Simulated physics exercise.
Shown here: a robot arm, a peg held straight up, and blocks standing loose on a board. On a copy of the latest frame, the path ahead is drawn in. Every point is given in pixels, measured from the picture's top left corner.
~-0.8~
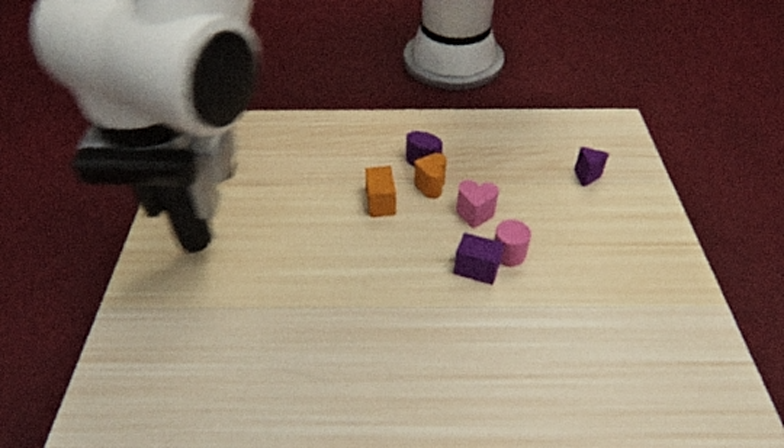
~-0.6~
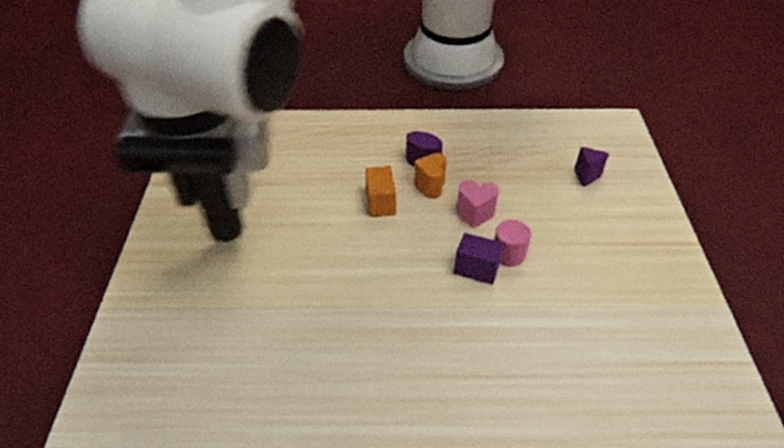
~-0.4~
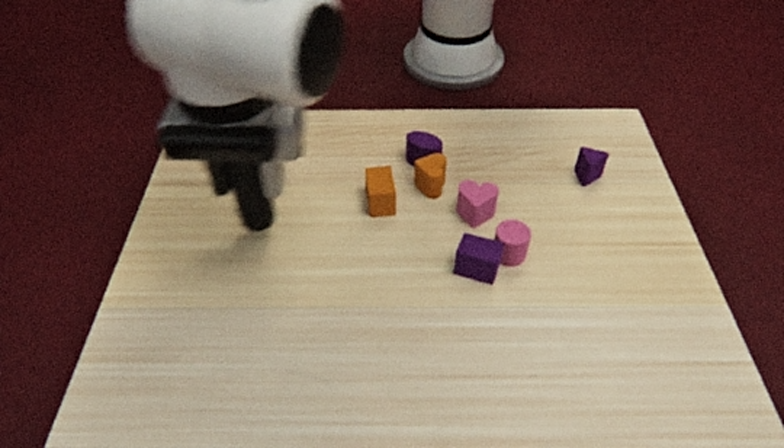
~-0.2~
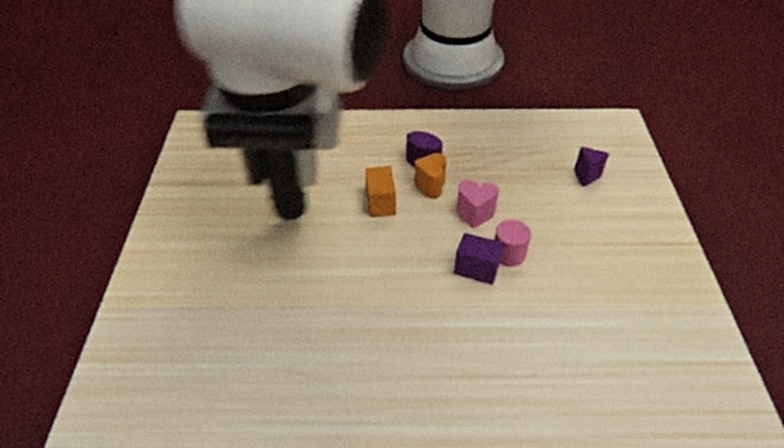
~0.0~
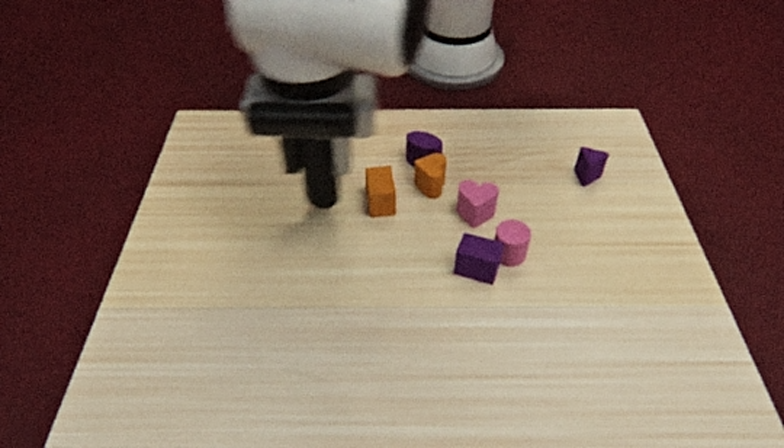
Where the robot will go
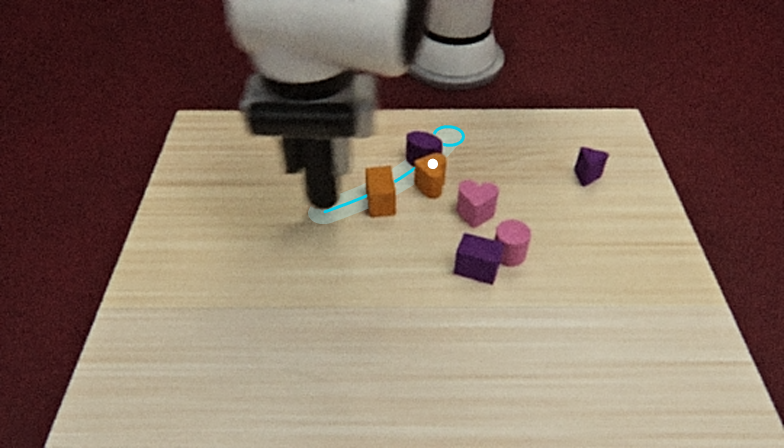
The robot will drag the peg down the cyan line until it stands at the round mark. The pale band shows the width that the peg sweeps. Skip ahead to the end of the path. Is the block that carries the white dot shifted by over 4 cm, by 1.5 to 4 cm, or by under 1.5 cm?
Verdict: Less than 1.5 cm.
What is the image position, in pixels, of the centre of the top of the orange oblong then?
My best guess is (410, 177).
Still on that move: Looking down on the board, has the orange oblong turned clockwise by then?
In short: Yes.
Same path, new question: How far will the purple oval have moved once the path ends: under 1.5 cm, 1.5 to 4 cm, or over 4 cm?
The largest band: Over 4 cm.
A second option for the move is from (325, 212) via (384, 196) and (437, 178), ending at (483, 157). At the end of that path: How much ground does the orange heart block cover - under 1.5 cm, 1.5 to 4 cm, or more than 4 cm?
Overall it shifts more than 4 cm.
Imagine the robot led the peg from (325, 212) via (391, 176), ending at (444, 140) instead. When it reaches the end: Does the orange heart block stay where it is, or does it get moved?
It stays.
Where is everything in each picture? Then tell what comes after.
Peg's lower end at (196, 241); orange oblong at (380, 179); purple oval at (425, 139); orange heart block at (433, 164); pink heart block at (478, 191), in the first frame.
Peg at (227, 230); blocks still, in the second frame.
Peg at (258, 220); blocks still, in the third frame.
Peg at (291, 209); blocks still, in the fourth frame.
Peg at (323, 199); orange oblong at (380, 179); purple oval at (425, 139); orange heart block at (433, 164); pink heart block at (478, 191), in the fifth frame.
Drawn move, from (325, 212) over (400, 178) to (449, 136); the dot is on the orange heart block.
The first path, step by step. One third of the way, peg at (378, 177); orange oblong at (406, 177), turned 45° clockwise.
Two thirds of the way, peg at (421, 151); orange oblong at (410, 177), turned 55° clockwise; purple oval at (441, 129); orange heart block at (438, 164).
At the end, peg at (450, 123); orange oblong at (410, 177), turned 55° clockwise; purple oval at (475, 107), turned 60° clockwise; orange heart block at (438, 164); pink heart block still.
